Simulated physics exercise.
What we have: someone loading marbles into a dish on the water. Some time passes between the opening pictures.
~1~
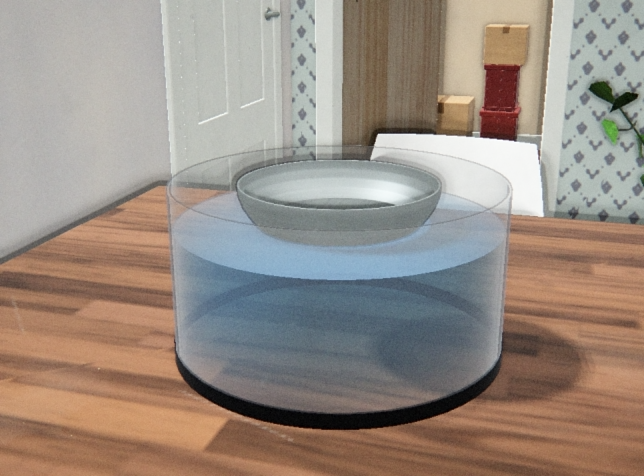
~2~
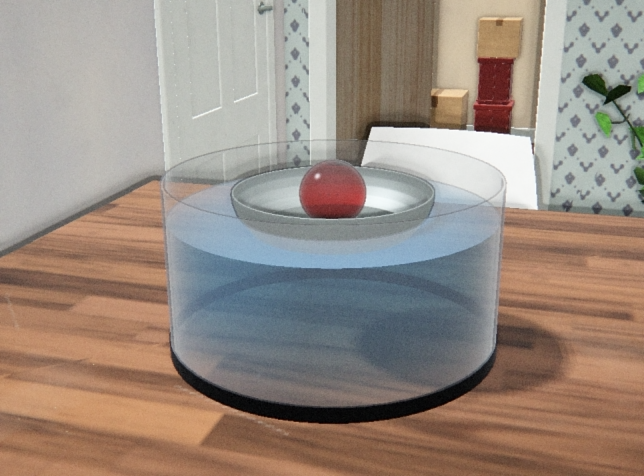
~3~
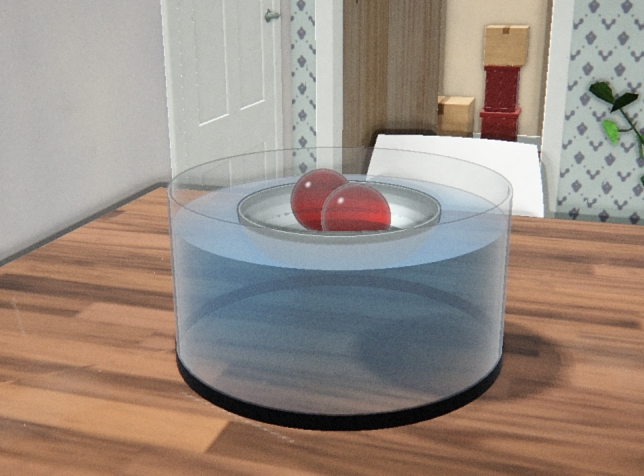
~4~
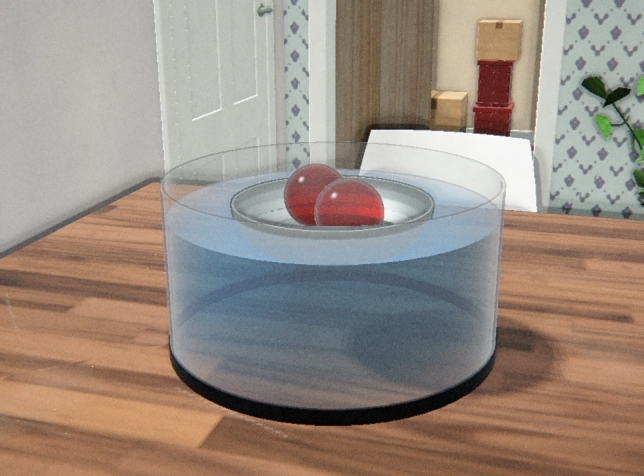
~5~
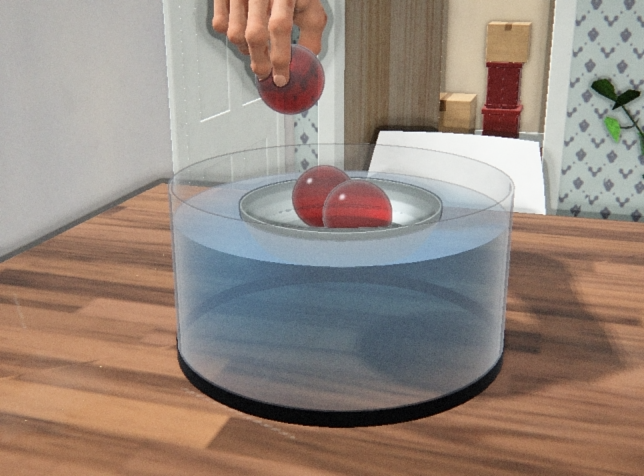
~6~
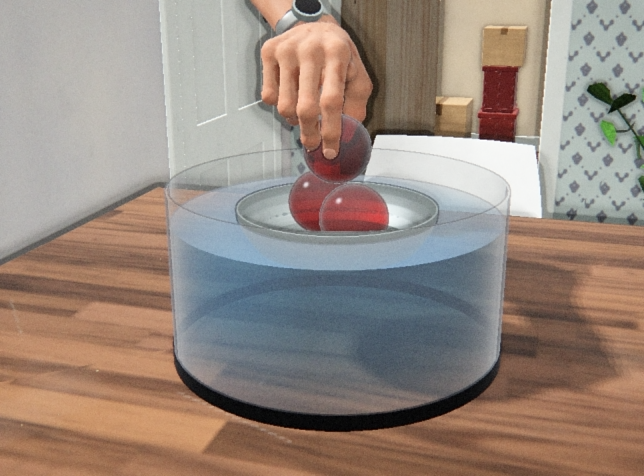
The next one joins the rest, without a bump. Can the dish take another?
As it turns out, it is swamped.
Soon after, the glass marble is in and the dish dips.
Later, water pours in over its edge.
In the end, the dish lies on the bottom with its load.
